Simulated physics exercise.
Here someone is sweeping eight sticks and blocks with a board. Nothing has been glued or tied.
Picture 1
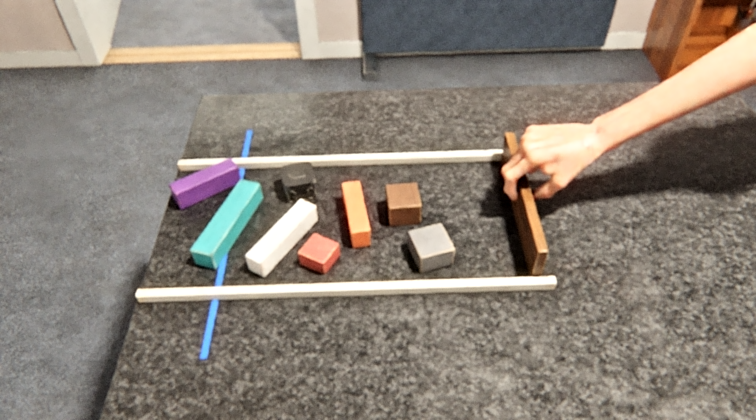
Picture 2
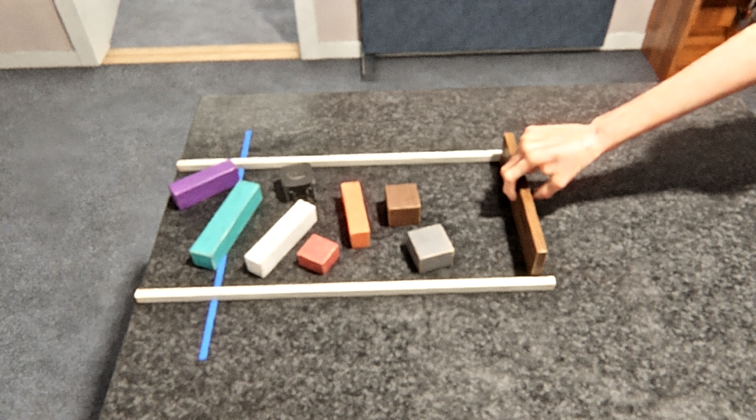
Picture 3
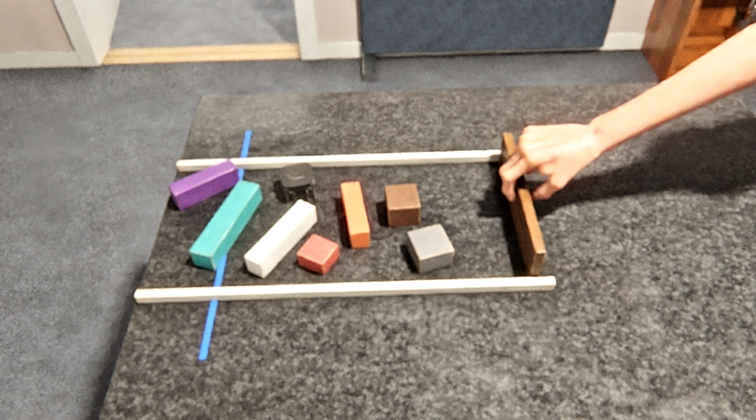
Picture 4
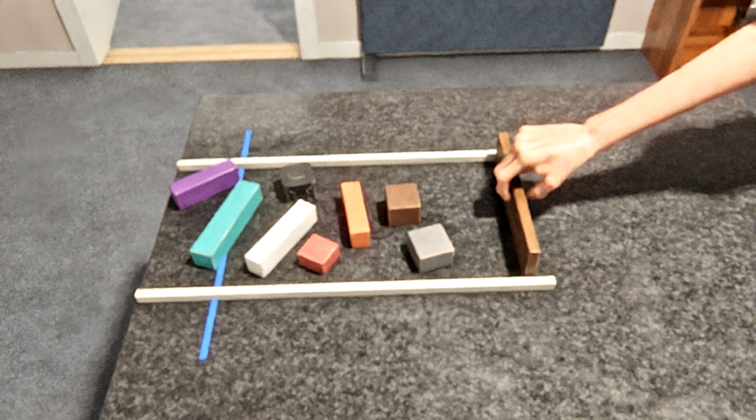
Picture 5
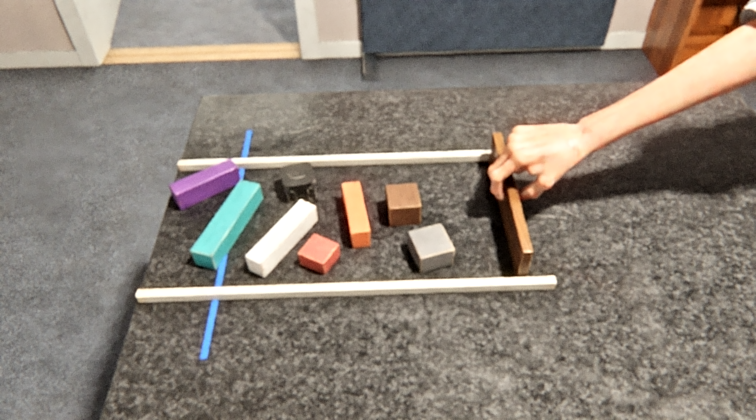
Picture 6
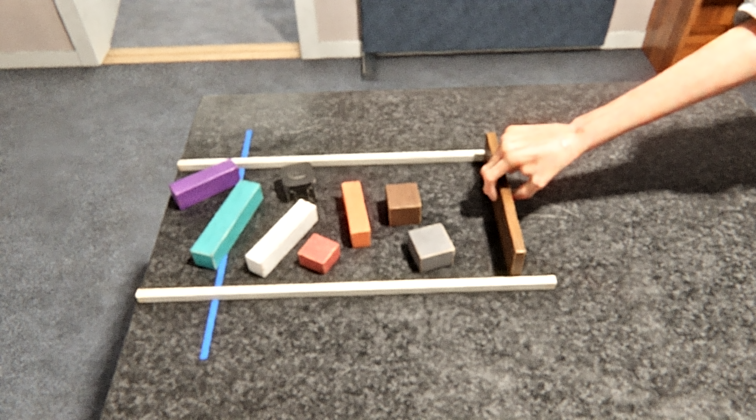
At the start, a hand grips a brown board standing at the right end of two white rails, with eight colourful sticks and blocks lying to its left, near a blue strip. The hand then slides the board slightly left, while the sticks and blocks stay in place, still untouched.
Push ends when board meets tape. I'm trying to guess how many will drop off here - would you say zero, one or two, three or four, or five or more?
I'd say one or two.
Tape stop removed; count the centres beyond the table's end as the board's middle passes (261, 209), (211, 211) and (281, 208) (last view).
Counts: 0, 3, 0.
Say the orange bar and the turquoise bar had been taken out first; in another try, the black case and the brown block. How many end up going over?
0, then 0.
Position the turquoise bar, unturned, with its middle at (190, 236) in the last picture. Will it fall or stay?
In the end it falls away.
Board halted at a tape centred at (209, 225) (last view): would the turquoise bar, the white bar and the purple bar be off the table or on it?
What happens: The turquoise bar goes down, the white bar goes down, the purple bar goes down.
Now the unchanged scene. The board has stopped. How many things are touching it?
The number is 3.
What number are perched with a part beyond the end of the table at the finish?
That'd be 2.
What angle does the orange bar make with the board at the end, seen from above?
Out of line by around 0°.
A little later, none off yet; purple bar at rest near (206, 184); turquoise bar at rest near (229, 223); white bar at rest near (283, 237).
Next, none off yet; purple bar at rest near (206, 184); turquoise bar moving near (224, 222); white bar shifted a little near (241, 236).
When it is over, the number that fall off is one or two; down, turquoise bar.
